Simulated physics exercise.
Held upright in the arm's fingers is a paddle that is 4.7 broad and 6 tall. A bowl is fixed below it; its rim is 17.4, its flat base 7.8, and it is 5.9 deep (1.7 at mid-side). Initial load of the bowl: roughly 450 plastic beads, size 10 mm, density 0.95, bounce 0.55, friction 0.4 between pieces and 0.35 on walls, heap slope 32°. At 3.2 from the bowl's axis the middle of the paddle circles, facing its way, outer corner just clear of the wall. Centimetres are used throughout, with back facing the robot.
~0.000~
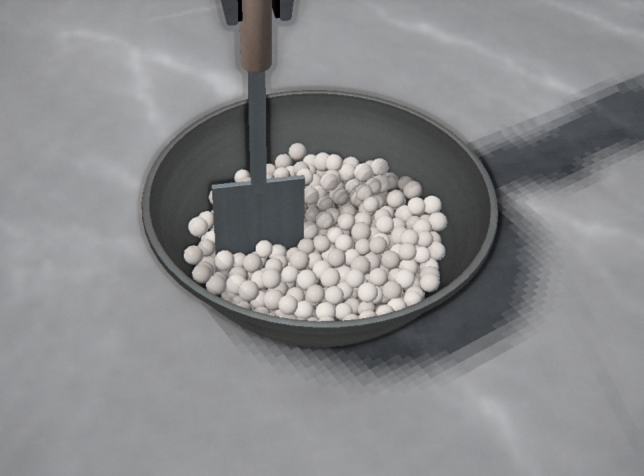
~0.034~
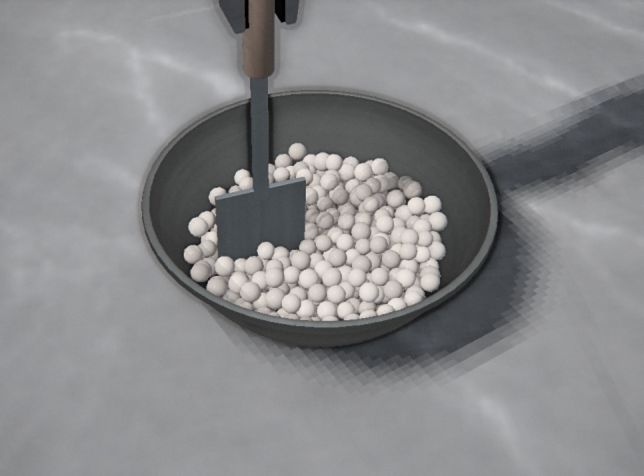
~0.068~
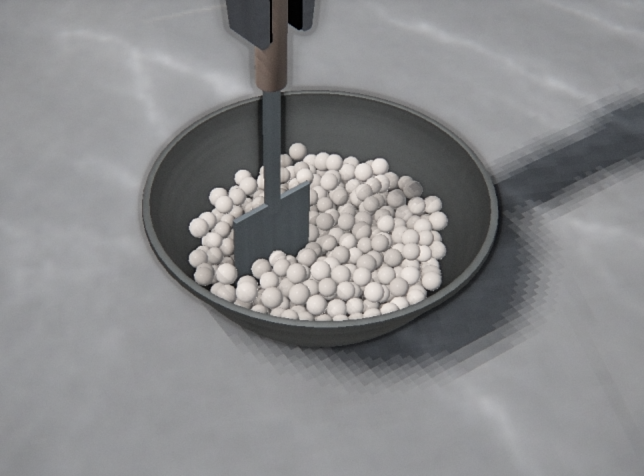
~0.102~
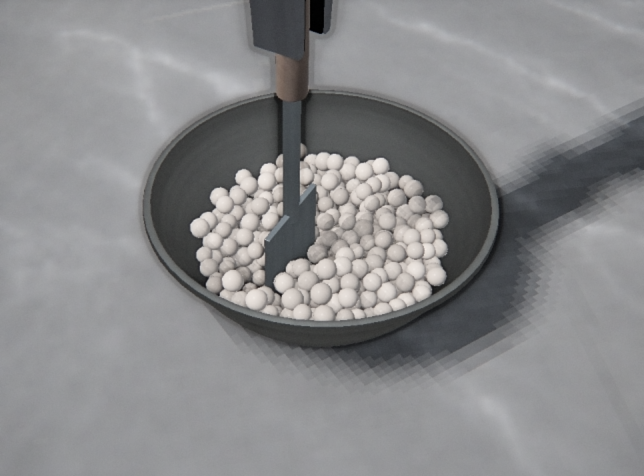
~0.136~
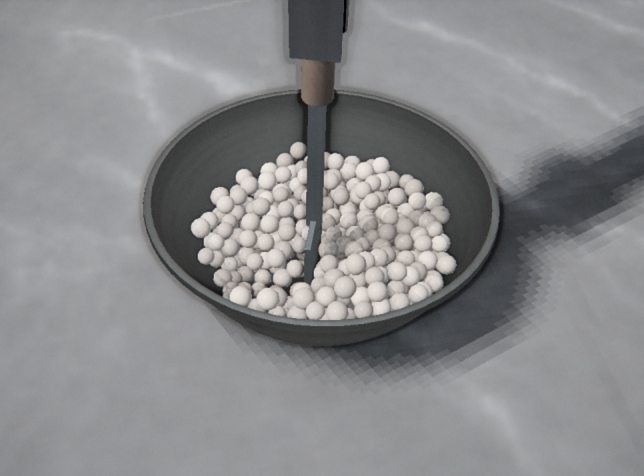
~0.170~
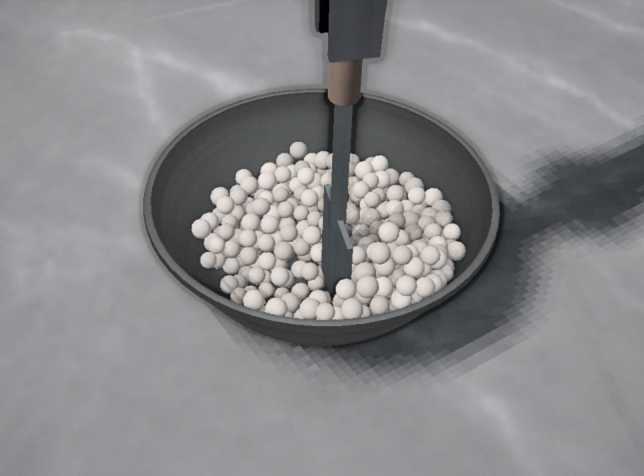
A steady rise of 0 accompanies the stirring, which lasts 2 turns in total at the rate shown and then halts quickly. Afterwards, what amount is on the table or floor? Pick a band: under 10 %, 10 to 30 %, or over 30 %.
10 to 30 %.
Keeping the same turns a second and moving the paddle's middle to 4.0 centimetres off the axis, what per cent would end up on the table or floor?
That would make it around 25 percent.
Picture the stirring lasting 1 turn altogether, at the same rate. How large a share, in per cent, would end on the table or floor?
Close to 10 in a hundred.
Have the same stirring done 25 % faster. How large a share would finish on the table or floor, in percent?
Near 25 in a hundred, it would be.
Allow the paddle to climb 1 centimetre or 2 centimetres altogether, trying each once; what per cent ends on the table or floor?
Close to 15 and 10 percent, in that order.
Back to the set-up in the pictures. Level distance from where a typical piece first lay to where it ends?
Roughly 9 cm, measured level.
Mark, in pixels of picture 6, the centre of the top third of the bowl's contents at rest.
Roughly at pixel (248, 272).
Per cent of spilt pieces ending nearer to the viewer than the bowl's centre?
Roughly 40 per cent.
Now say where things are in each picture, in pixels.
The paddle neck at (258, 158), 0° round; upper third of the load around (329, 234), from x 195 to 435, top at y 150; 448 in the bowl, in the first picture.
The paddle neck at (261, 164), 9° round; upper third of the load around (329, 237), from x 195 to 435, top at y 150, in the second picture.
The paddle neck at (272, 178), 29° round; upper third of the load around (325, 252), from x 200 to 440, top at y 150, in the third picture.
The paddle neck at (291, 188), 50° round; upper third of the load around (338, 257), from x 200 to 440, top at y 150, in the fourth picture.
The paddle neck at (315, 192), 71° round; upper third of the load around (360, 265), from x 200 to 445, top at y 150, in the fifth picture.
The paddle neck at (339, 192), 92° round; upper third of the load around (380, 254), from x 200 to 455, top at y 150; 448 in the bowl, in the sixth picture.
After 0.57 s, 338° round, highest piece 7 above the table; 411 in the bowl, 30 on the table or floor, 7 in flight or on the tool.
After 0.98 s, 225° round, highest piece 8 above the table; 382 in the bowl, 60 on the table or floor, 6 in flight or on the tool.
After 1.38 s, 0° round, highest piece 6 above the table; 367 in the bowl, 80 on the table or floor, 1 in flight or on the tool.
After 2.08 s, 0° round, highest piece 6 above the table; 367 in the bowl, 81 on the table or floor.
In the end, 367 in the bowl, 81 on the table or floor. That is 18 % on the table or floor.
